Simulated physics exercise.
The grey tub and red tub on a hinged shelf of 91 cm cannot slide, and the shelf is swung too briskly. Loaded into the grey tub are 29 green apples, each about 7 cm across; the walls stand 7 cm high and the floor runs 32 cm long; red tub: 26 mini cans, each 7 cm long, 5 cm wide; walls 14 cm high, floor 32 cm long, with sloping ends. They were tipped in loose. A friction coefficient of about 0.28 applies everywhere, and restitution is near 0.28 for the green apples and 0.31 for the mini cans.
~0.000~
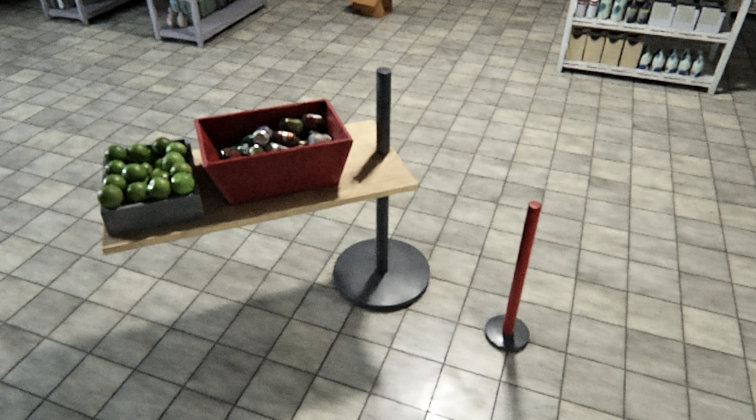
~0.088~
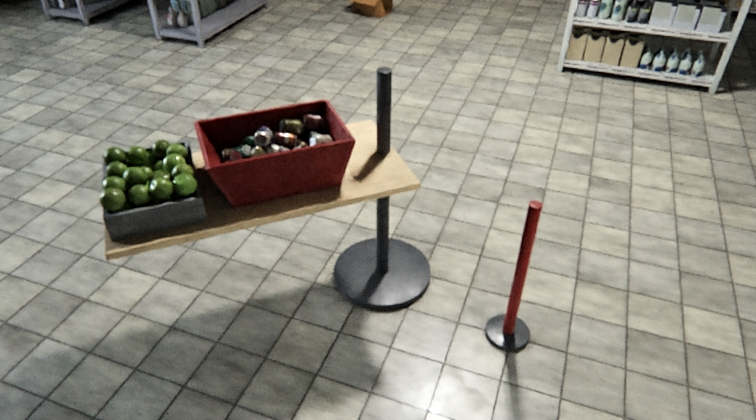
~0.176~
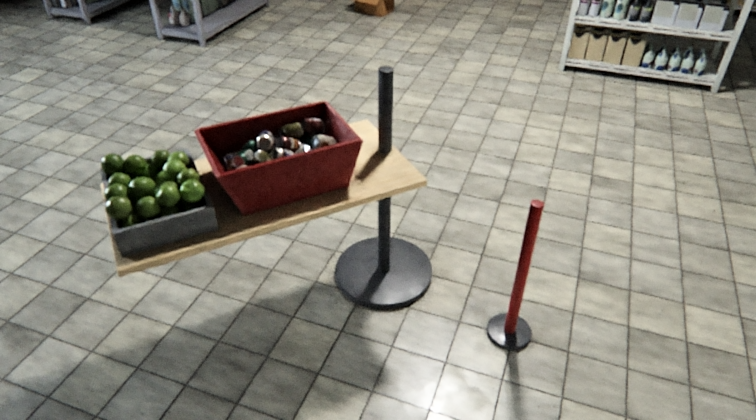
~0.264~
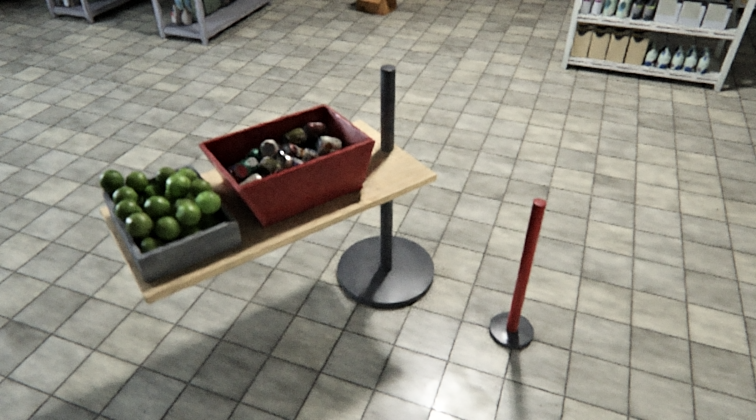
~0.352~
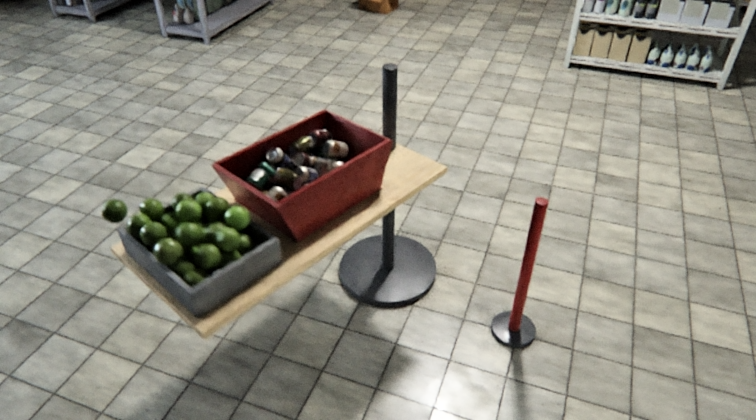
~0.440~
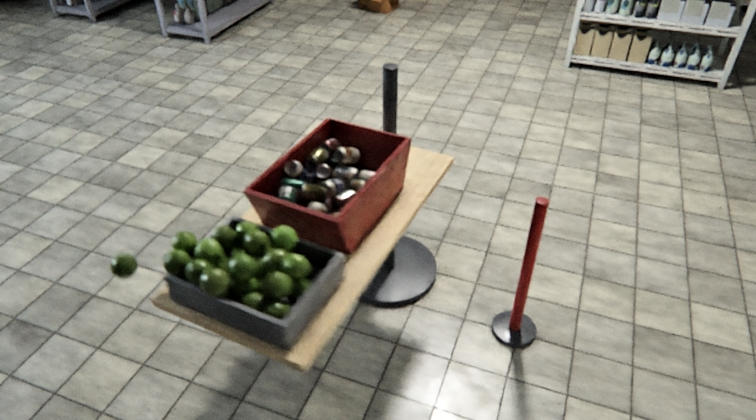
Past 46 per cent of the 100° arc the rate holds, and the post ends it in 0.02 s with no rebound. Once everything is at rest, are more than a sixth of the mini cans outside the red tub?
No.
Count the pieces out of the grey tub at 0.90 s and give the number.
Grey tub - about 14 out by that time.
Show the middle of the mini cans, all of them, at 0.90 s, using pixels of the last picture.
Near (461, 189).
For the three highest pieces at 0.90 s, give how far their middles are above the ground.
Mean height: Some 74 cm.
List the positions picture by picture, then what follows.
In the first frame (we follow the rim corner now nearest the camera; the camera pans a little), red tub at (207, 164); grey tub at (103, 210); swung 0°; nothing out yet.
Red tub at (210, 167); grey tub at (105, 215); swung 2°, in the second frame.
Red tub at (220, 175); grey tub at (115, 230); swung 7°, in the third frame.
Red tub at (241, 187); grey tub at (139, 256); swung 16°, in the fourth frame.
Red tub at (279, 203); grey tub at (189, 290); swung 28°; 1 out, the lowest apple at (115, 211), in the fifth frame.
Red tub at (338, 218); grey tub at (281, 323); swung 44°; 2 out, the lowest apple at (124, 266), in the sixth frame.
After 0.70 s, the shelf hits the red post.
After 0.78 s, 10 of 29 out of the grey tub and 0 of 26 out of the red tub.
After 0.90 s, 14 of 29 out of the grey tub and 0 of 26 out of the red tub.
After 1.12 s, 14 of 29 out of the grey tub and 0 of 26 out of the red tub.
Final count (at 1.55 s), 14 of 29 out of the grey tub and 0 of 26 out of the red tub. Asked share, 0 of 26, 0 per cent.
